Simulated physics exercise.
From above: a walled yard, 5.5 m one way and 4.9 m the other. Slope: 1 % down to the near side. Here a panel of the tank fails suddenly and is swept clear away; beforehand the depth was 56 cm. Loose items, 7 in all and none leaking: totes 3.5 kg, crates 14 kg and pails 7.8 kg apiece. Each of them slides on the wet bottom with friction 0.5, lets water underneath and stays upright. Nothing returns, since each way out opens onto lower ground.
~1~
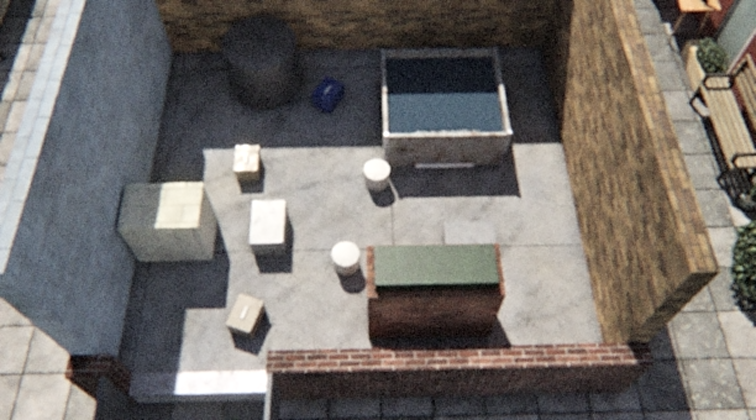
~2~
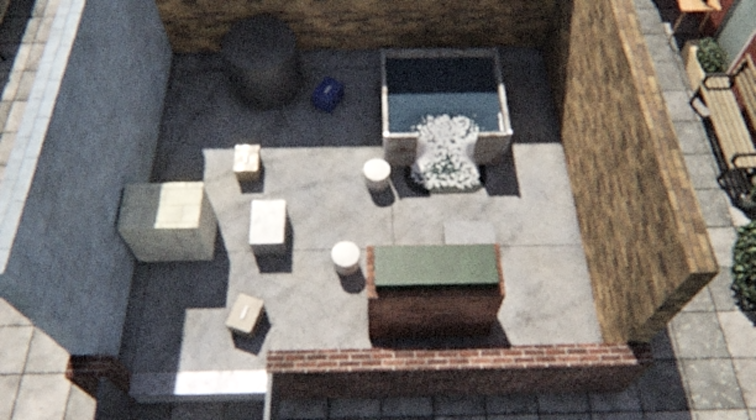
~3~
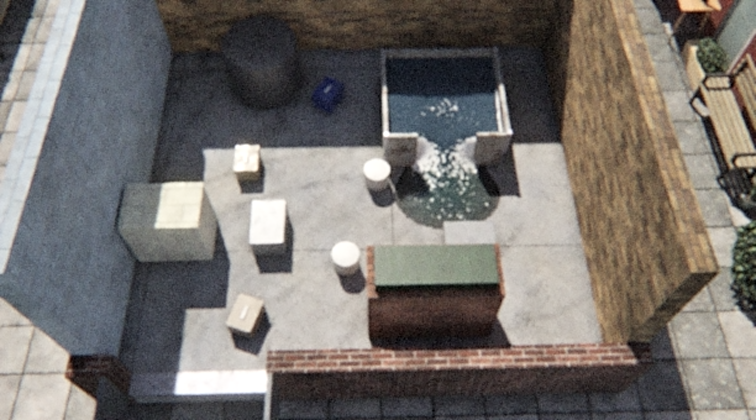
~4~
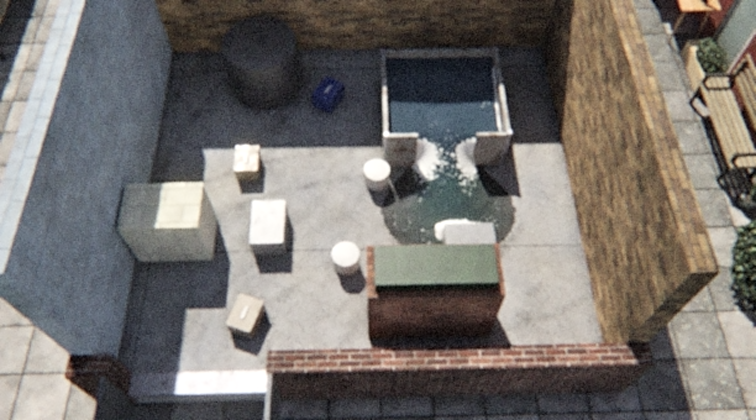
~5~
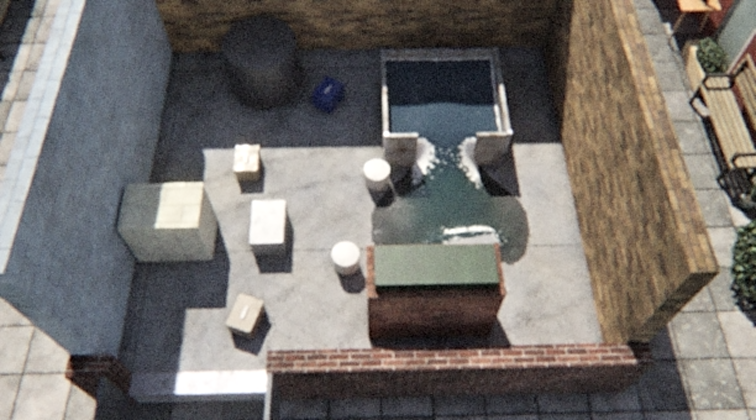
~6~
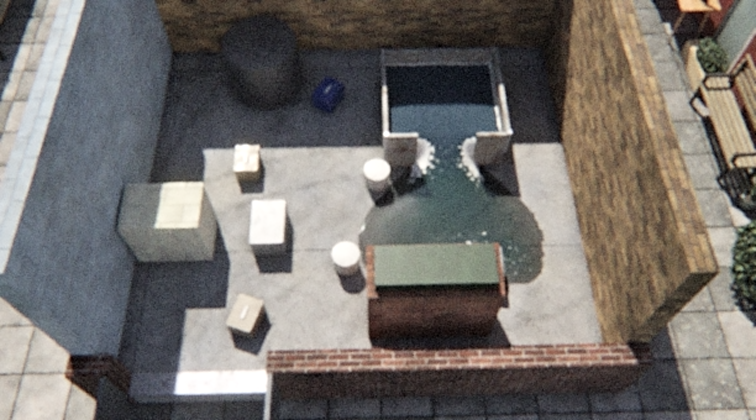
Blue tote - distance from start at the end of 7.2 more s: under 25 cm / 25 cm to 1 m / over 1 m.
The move is negligible.
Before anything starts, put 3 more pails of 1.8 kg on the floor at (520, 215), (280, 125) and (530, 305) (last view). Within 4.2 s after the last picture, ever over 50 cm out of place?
First beyond, then within, then beyond.
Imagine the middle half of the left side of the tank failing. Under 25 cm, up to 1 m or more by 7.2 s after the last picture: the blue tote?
In that scenario the blue tote would have been washed far off.
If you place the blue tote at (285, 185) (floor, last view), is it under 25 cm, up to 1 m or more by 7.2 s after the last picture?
What happens is that it drifts a modest way.
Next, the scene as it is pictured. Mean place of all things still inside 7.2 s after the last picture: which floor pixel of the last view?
I'd put it close to (299, 221) in the last view.
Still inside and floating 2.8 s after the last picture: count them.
Total: 1.
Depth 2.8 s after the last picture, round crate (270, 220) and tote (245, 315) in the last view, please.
I'd estimate 4 cm for the first and 6 cm for the second.
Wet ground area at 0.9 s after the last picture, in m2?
I'd estimate close to 9.5 m2.
Then, 0.9 s after the last picture the blue tote is near (328, 89), 0.0 m from its start, aground; 0 of 7 are out; 1 afloat.
Then, 2.8 s after the last picture the blue tote is near (328, 89), 0.0 m from its start, aground; 0 of 7 are out; 1 afloat.
Then, 4.8 s after the last picture the blue tote is near (328, 89), 0.0 m from its start, aground; 0 of 7 are out; 2 afloat.
Then, 7.2 s after the last picture the blue tote is near (328, 89), 0.0 m from its start, aground; 0 of 7 are out; 2 afloat.
